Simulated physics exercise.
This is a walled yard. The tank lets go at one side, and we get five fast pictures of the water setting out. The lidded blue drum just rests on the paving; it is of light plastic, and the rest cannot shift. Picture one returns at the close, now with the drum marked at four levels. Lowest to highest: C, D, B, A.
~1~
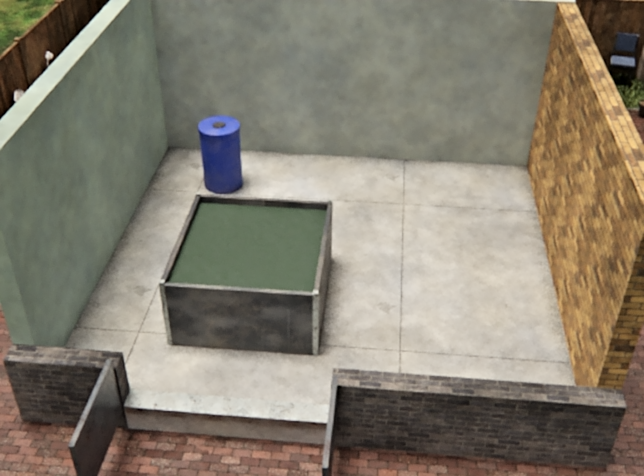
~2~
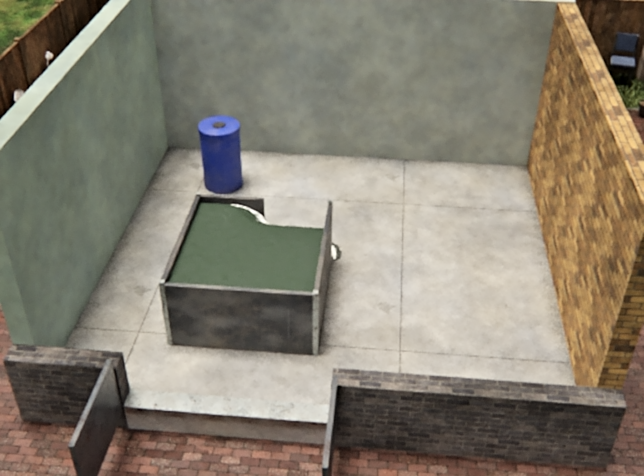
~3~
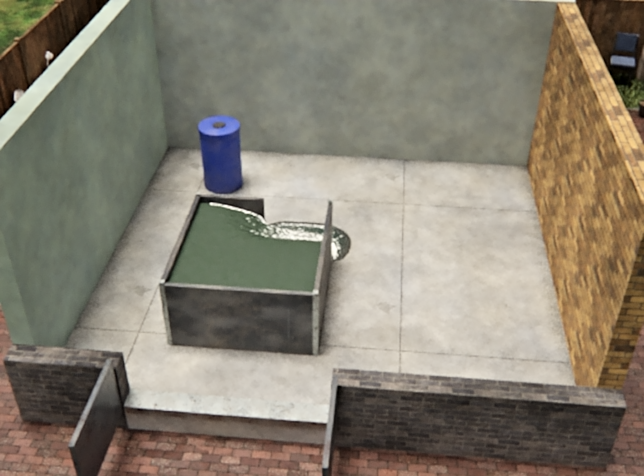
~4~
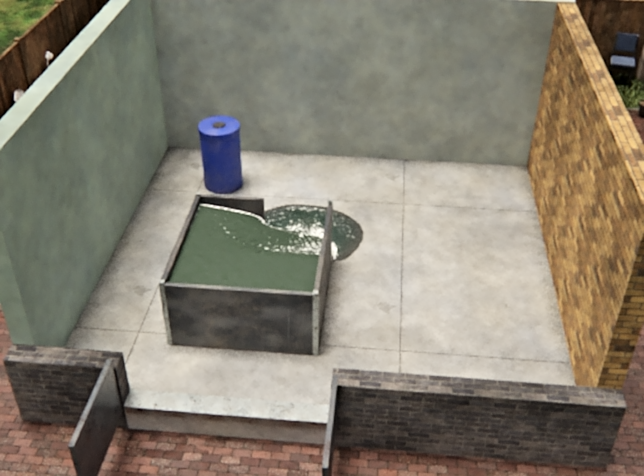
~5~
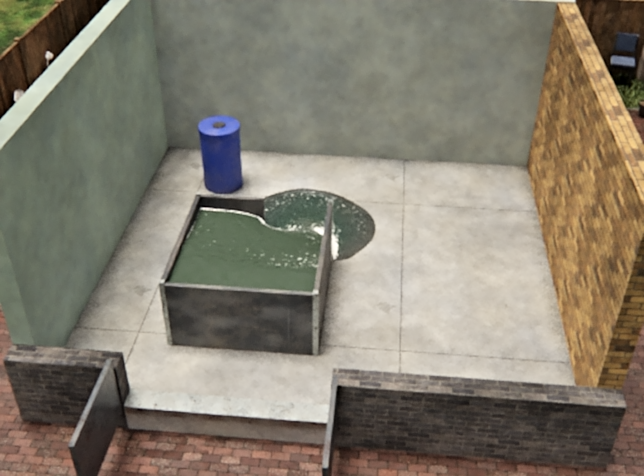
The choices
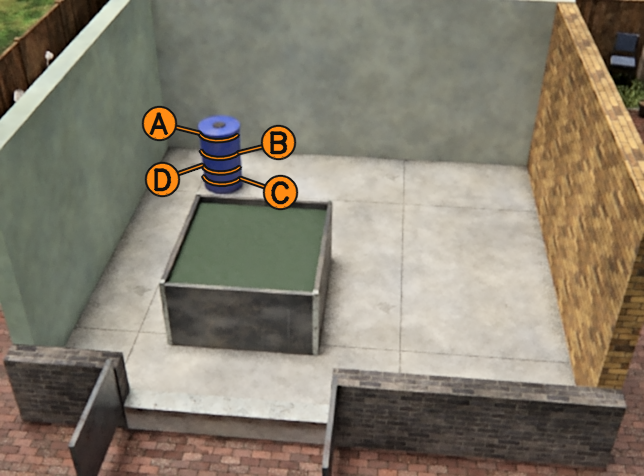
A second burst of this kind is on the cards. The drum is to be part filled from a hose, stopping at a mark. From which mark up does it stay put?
C.
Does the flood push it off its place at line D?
No, that is safe.
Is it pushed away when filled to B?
No, not at all.
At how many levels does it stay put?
All of them.
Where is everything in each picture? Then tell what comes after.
In the first picture, lid of the blue drum at (219, 125); tank full, its middle at (252, 246); open gate at (227, 363).
In the second picture, water covers 1 % of the ground, mostly out of sight from here.
In the third picture, water covers 3 % of the ground, mostly out of sight from here.
In the fourth picture, water covers 6 % of the ground, mostly out of sight from here.
In the fifth picture, lid of the blue drum at (219, 125); 9 % of the ground wet, in view closest to the drum at (281, 195).
On the marked copy, A at (215, 140); B at (217, 158); C at (219, 184); D at (218, 173); from the bottom up C, D, B, A.
For line A, it does not move.
For line B, it does not move.
For line C, it does not move.
For line D, it does not move.
